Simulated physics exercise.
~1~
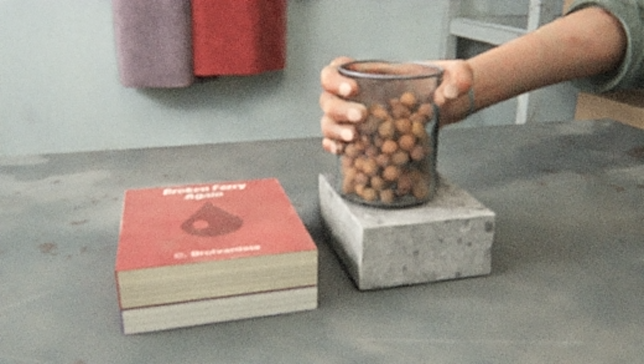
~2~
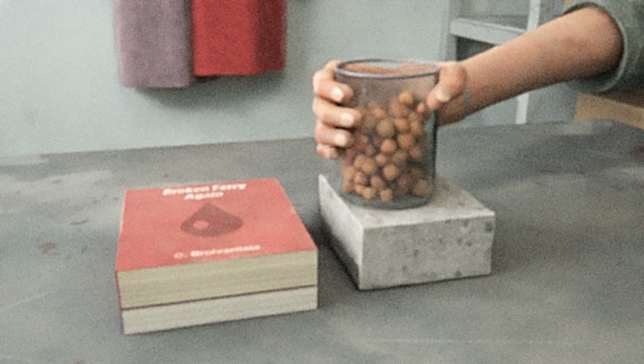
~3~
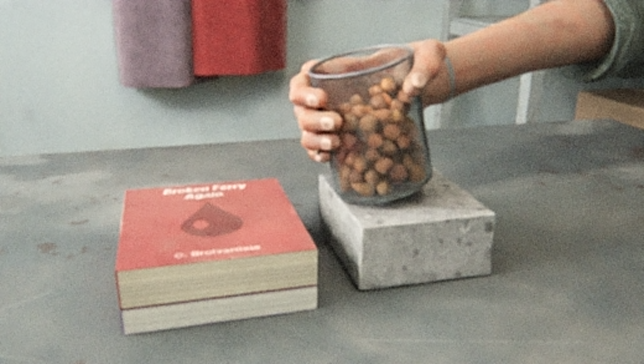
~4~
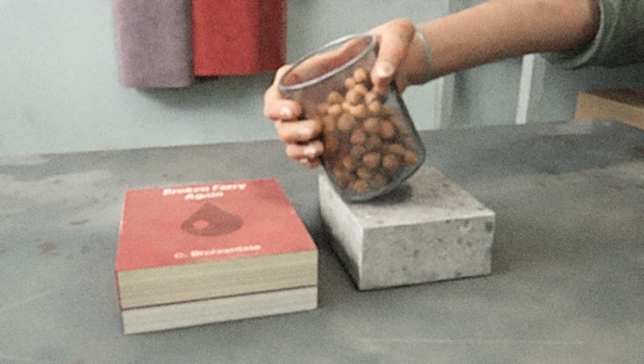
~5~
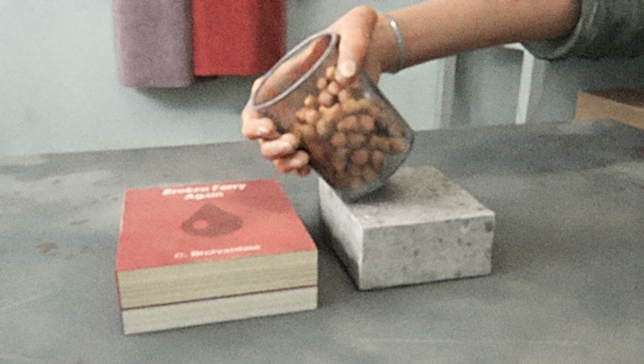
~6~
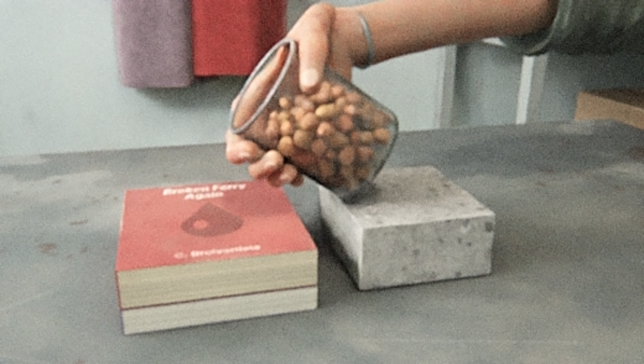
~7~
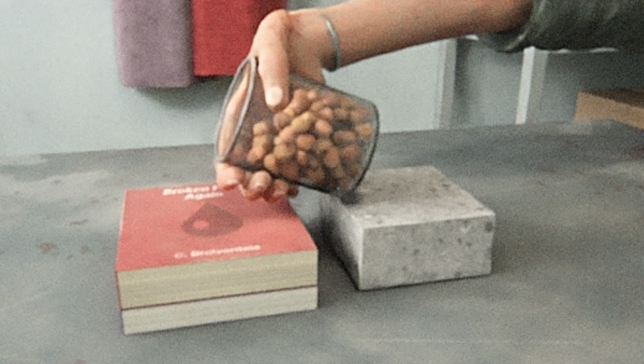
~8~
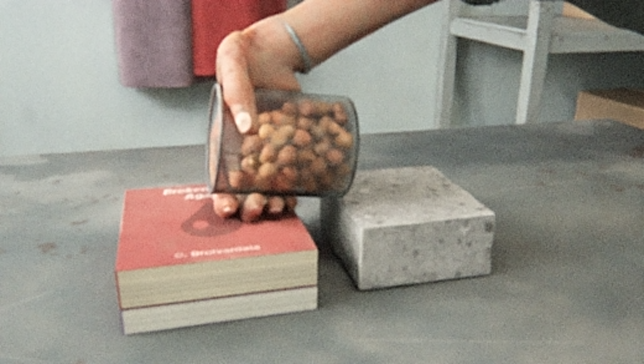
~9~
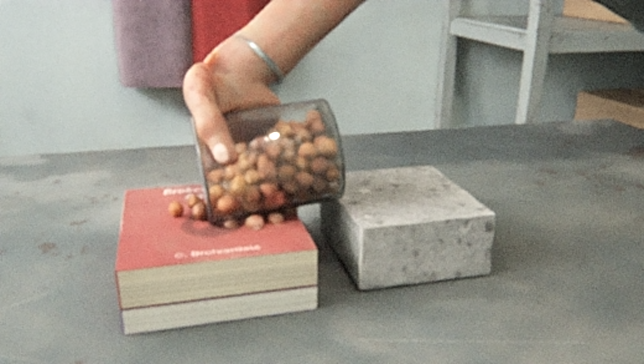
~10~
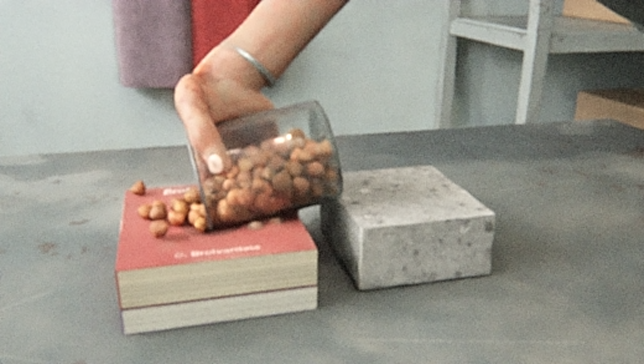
To begin with, a hand holds a clear glass partly filled with hazelnuts upright on a speckled grey block, beside a pile of books with a red cover on top. The hand then tips the glass to the left, and the nuts shift toward its lower side. Leaning further and moving left, the glass swings over toward the books until it lies on its side, with everything still inside. As its rim dips lower over the red cover, a few nuts roll out. At the end, the hand still holds the glass against the books, its mouth angled slightly down, with a small cluster spilled on the cover and most nuts still inside.
